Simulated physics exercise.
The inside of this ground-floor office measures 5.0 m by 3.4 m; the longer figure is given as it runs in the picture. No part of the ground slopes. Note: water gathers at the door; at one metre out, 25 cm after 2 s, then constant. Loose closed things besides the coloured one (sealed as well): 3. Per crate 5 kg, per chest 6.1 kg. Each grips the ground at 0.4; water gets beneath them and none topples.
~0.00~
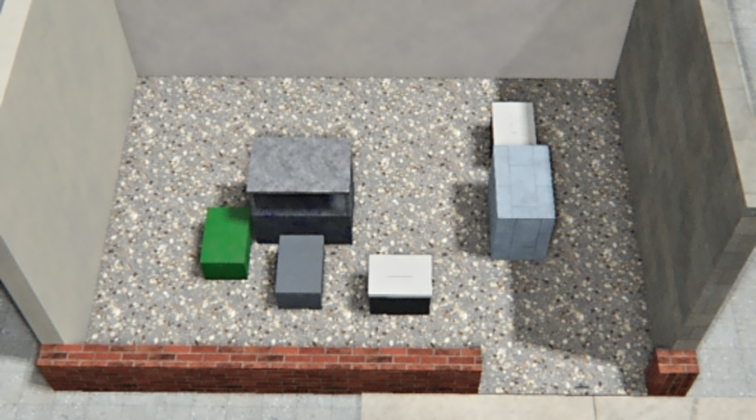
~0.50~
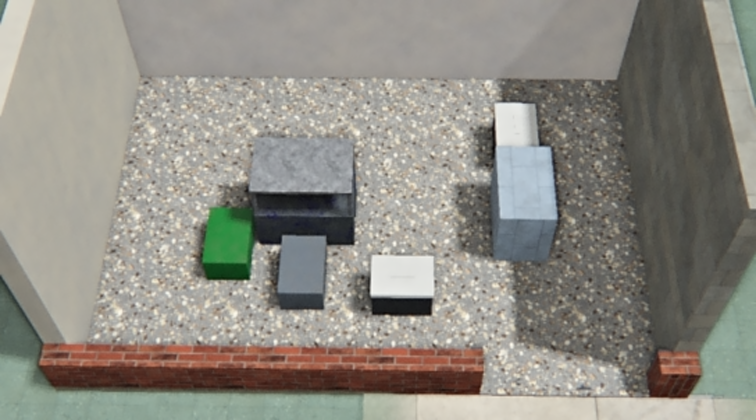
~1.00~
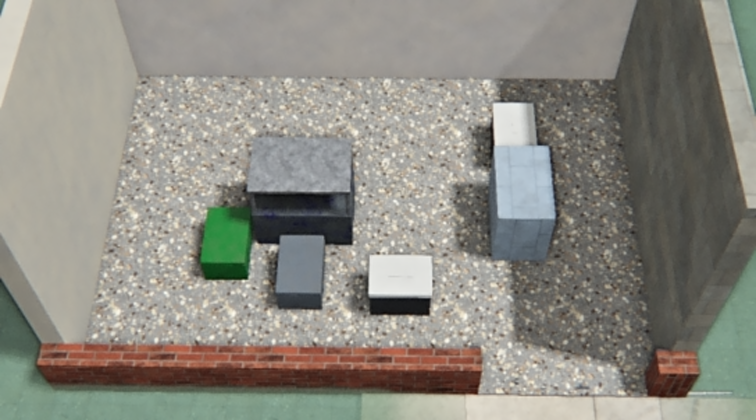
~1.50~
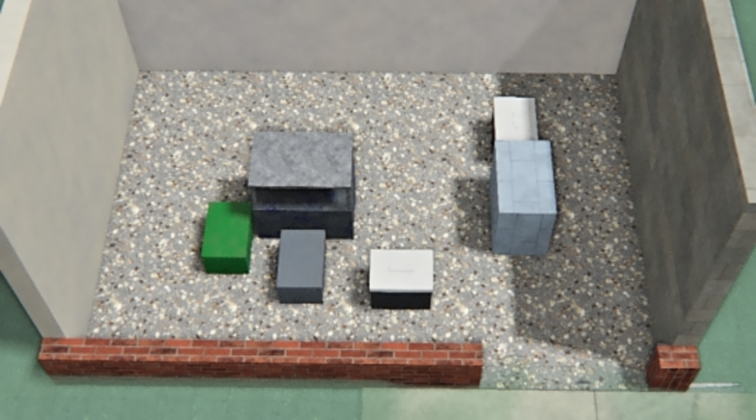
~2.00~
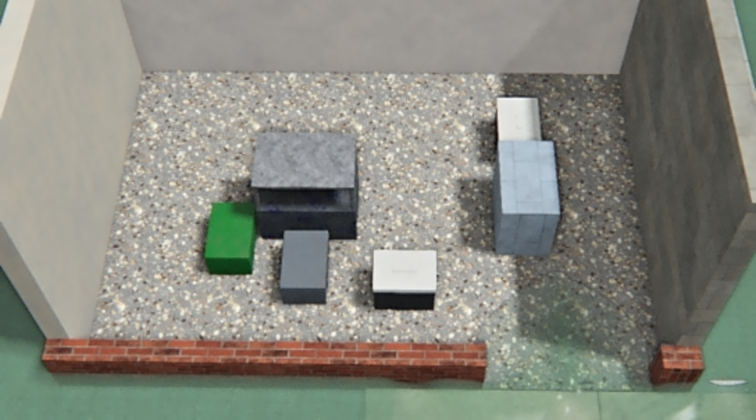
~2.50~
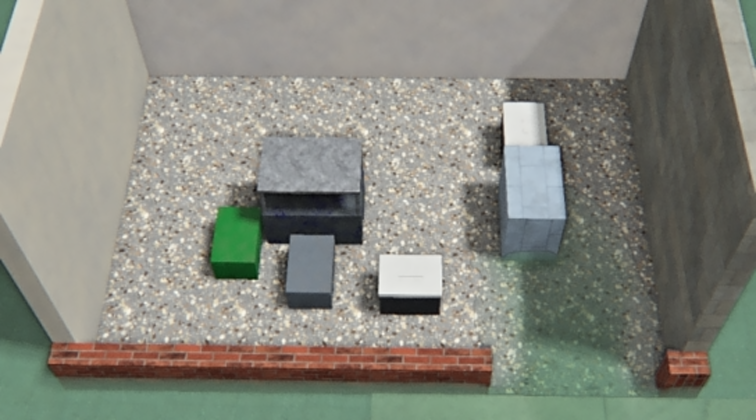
Greenish water covers the ground outside and spreads in through the doorway past still boxes.
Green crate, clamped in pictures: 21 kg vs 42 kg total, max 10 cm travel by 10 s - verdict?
Higher only.
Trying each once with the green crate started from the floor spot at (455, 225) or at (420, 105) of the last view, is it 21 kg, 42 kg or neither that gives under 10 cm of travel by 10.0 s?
The big mass is needed; both masses fail.
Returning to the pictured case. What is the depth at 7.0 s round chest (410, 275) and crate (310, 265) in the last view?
Around 4 cm and 5 cm.
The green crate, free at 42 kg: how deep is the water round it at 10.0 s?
Something like 12 centimetres.
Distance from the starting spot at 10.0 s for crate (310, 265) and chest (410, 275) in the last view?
Shifts: 100 cm / 40 cm.
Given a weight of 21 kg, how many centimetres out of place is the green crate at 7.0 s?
0 cm.
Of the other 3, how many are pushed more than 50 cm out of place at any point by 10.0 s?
By my count, 3.
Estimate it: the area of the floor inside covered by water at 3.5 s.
Roughly 6.5 m2 of it is wet.
After 3.5 s the green crate would be 0 cm from its start with 21 kg and 0 cm from its start with 42 kg; 0 cm of water round it then.
After 4.5 s the green crate would be 0 cm from its start with 21 kg and 0 cm from its start with 42 kg; 2 cm of water round it then.
After 7.0 s the green crate would be 0 cm from its start with 21 kg and 0 cm from its start with 42 kg; 4 cm of water round it then.
After 10.0 s the green crate would be 41 cm from its start with 21 kg and 0 cm from its start with 42 kg; 12 cm of water round it then.
